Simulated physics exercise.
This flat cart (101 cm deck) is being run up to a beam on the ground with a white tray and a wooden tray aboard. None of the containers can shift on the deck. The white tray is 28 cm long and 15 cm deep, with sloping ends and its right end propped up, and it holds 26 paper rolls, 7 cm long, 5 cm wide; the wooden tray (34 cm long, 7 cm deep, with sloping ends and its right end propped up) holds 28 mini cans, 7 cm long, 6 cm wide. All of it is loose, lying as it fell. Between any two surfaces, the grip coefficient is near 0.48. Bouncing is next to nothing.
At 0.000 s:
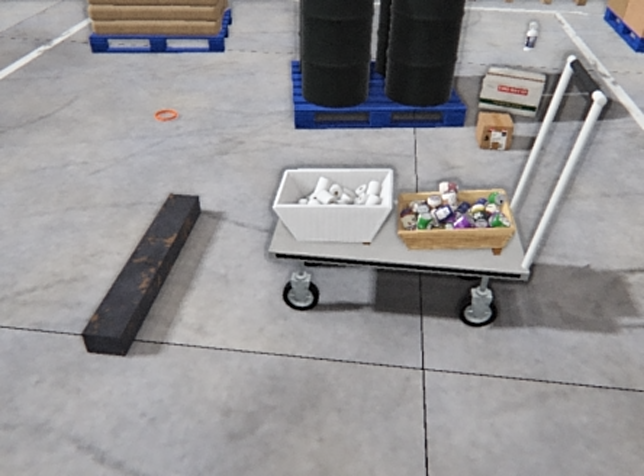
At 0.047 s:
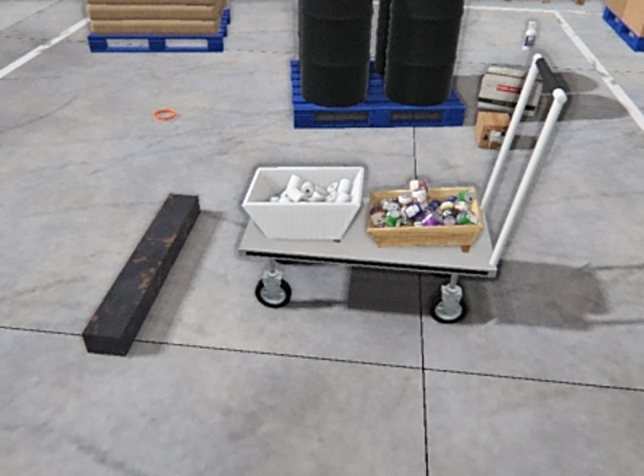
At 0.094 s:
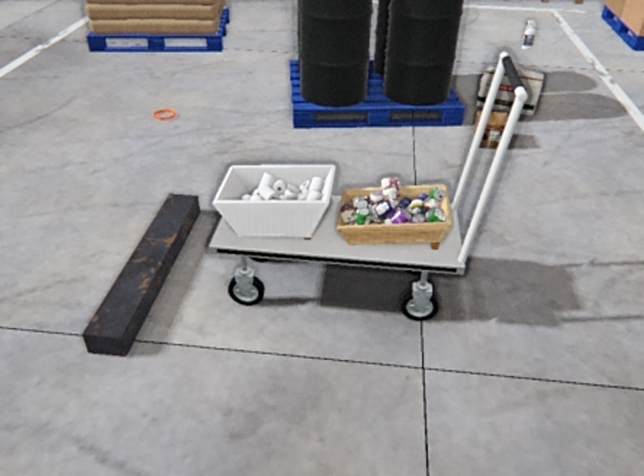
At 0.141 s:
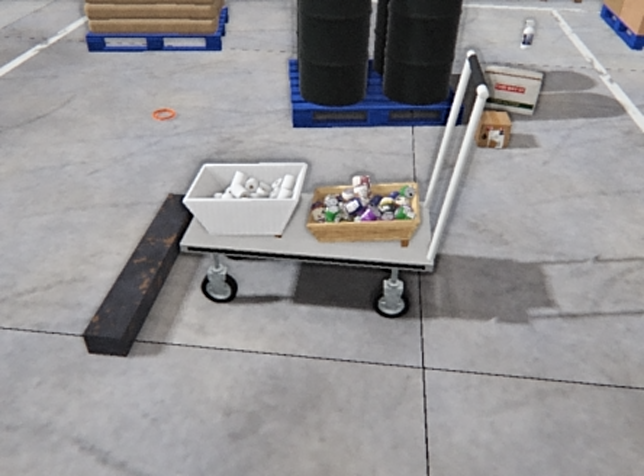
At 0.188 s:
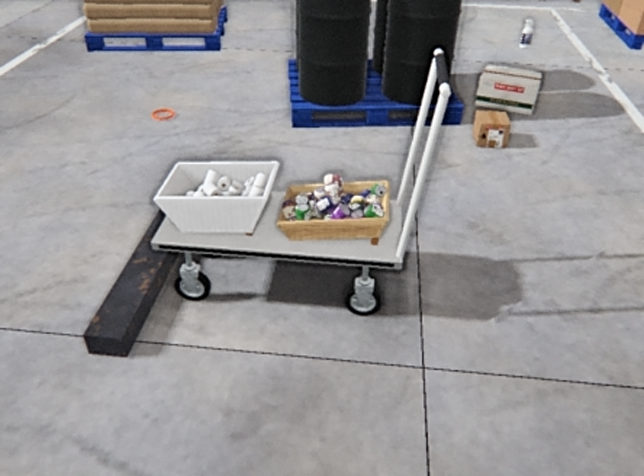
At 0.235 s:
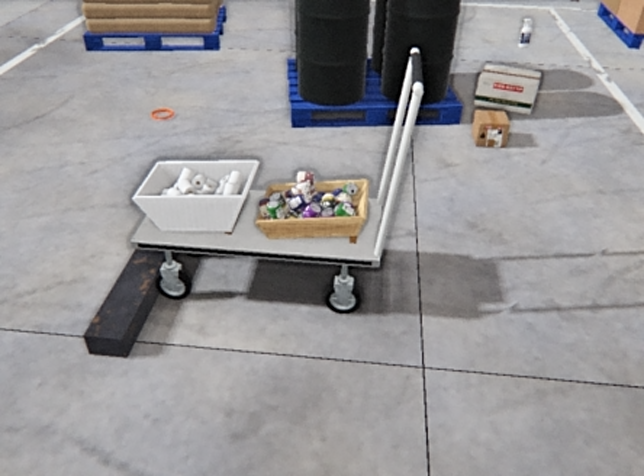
In this clip, a flat cart carrying a white tray of paper rolls and a wooden tray of mini cans rolls left across a concrete floor toward a dark beam, its front end passing over the beam.
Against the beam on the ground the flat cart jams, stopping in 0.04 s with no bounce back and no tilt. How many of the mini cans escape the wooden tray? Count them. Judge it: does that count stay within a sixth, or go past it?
It goes past a sixth.
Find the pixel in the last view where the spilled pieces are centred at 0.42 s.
(248, 111).
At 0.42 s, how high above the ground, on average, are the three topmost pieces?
Around 138 cm high.
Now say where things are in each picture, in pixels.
In the first picture (we follow the rim corner now nearest the camera), wooden tray at (513, 228); white tray at (389, 206); 57 cm still to roll; nothing out yet.
In the second picture, wooden tray at (480, 225); white tray at (357, 204); 45 cm still to roll.
In the third picture, wooden tray at (448, 223); white tray at (326, 201); 33 cm still to roll.
In the fourth picture, wooden tray at (417, 220); white tray at (295, 199); 21 cm still to roll.
In the fifth picture, wooden tray at (385, 218); white tray at (264, 197); 9 cm still to roll.
In the sixth picture, wooden tray at (363, 217); white tray at (242, 196); stopping; nothing out yet.
After 0.30 s, 0 of 26 out of the white tray and 2 of 28 out of the wooden tray.
After 0.42 s, 2 of 26 out of the white tray and 6 of 28 out of the wooden tray.
After 0.65 s, 2 of 26 out of the white tray and 10 of 28 out of the wooden tray.
Outcome (at 1.16 s), 2 of 26 out of the white tray and 10 of 28 out of the wooden tray. Asked share, 10 of 28, 36 per cent.
